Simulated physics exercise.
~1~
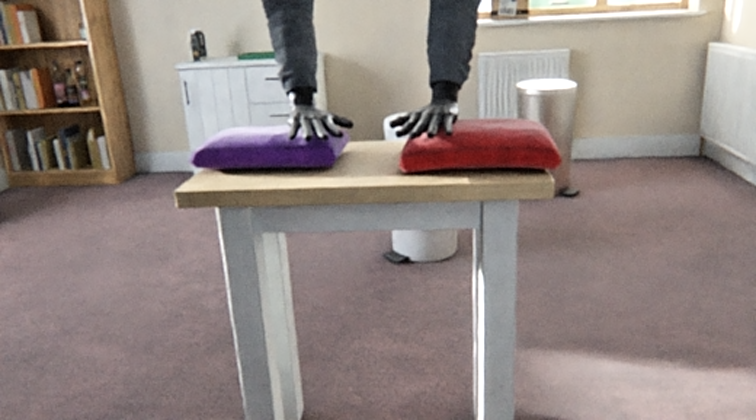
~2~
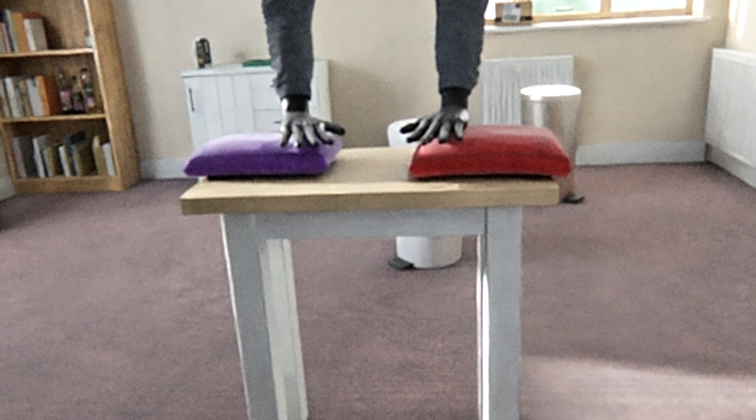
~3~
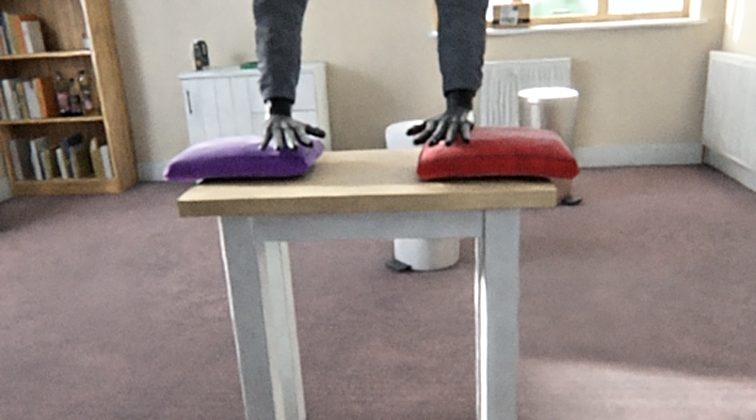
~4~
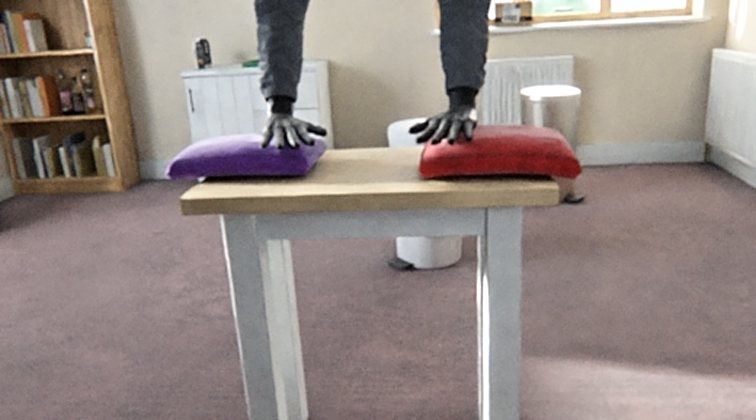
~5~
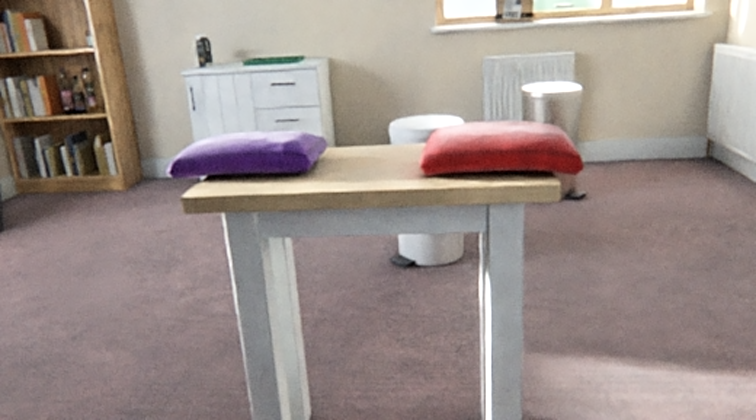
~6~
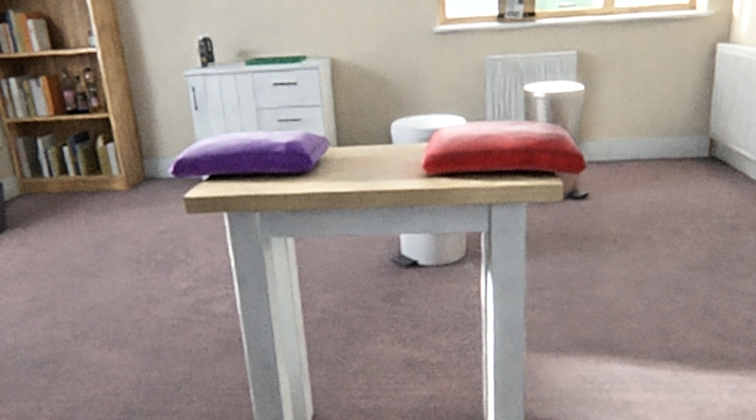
At the start, two gloved hands press down on a purple rice sack at the left and a red soft bag at the right, both lying on a wooden-topped side table with pale legs. The hands push the two apart a little, sliding the purple one left and the red one right toward the ends of the tabletop. They rest there briefly, then let go and withdraw upward out of view. Left alone, neither cushion-like bag slides or tips. Both end up lying still on the table, with a bare stretch of wood between them.
